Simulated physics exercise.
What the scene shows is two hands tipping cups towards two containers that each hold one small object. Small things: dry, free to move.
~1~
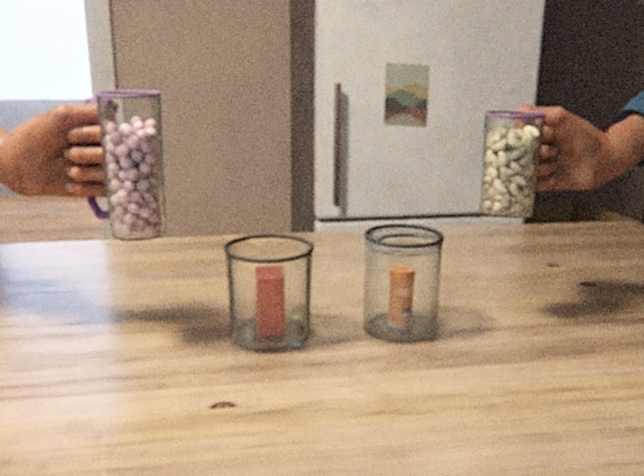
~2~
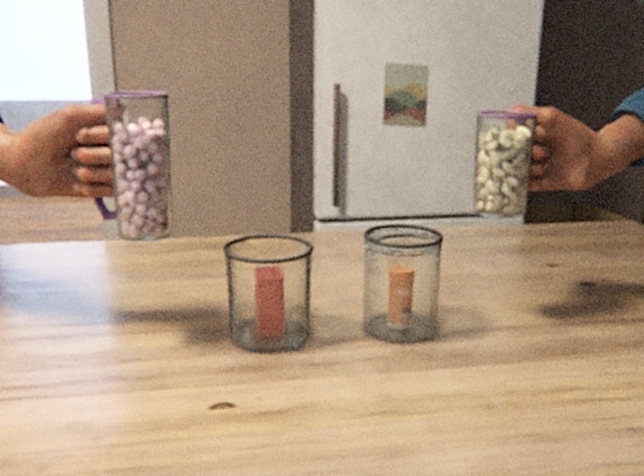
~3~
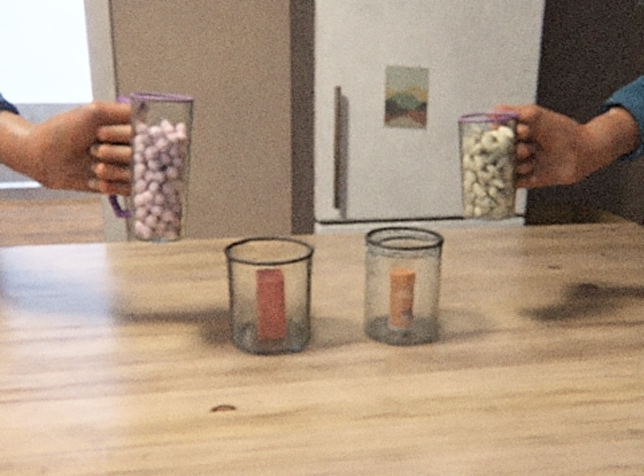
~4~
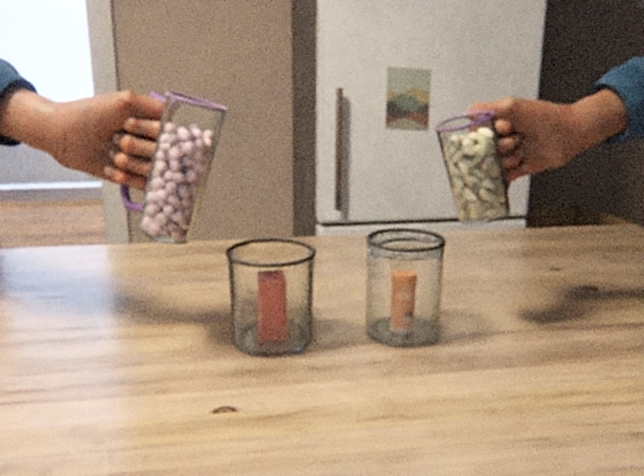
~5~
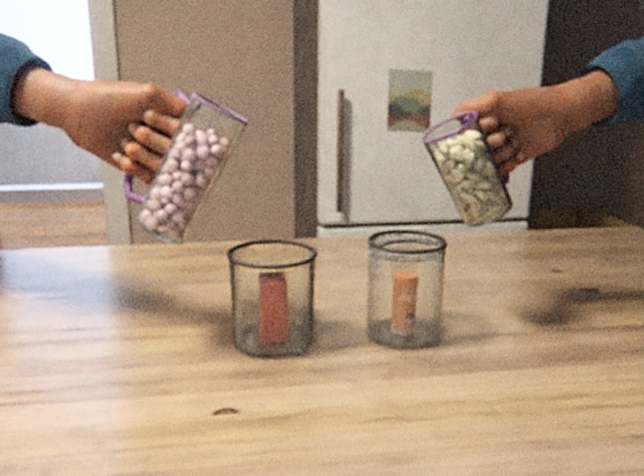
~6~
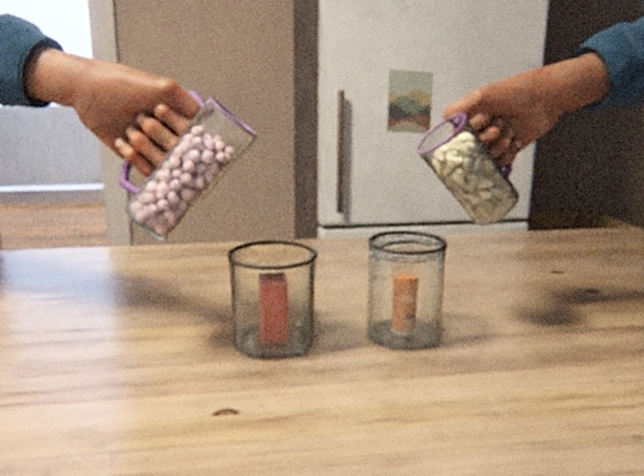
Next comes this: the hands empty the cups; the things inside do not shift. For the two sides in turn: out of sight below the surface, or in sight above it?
Left object: In sight, right object: In sight.
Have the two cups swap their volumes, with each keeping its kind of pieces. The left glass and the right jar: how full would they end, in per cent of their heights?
On the left 55 per cent, on the right 55 per cent.
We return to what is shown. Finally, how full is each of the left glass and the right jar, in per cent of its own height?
Left 60, right 50, roughly.
Then, 0.39 s past the last view, left glass empty, all of its cupful still in the cup; right jar empty, all of its cupful still in the cup.
Then, 0.81 s past the last view, left glass nearly empty, nearly all of its cupful still in the cup; right jar nearly empty, nearly all of its cupful still in the cup.
Then, 1.31 s past the last view, left glass a third full, none of its cupful still in the cup; right jar a third full, none of its cupful still in the cup.
Finally, left glass two thirds full (surface near (273, 290)), two pieces on the table; right jar half full (surface near (405, 285)), nothing beside it; the left thing is still showing; the right thing is still showing.
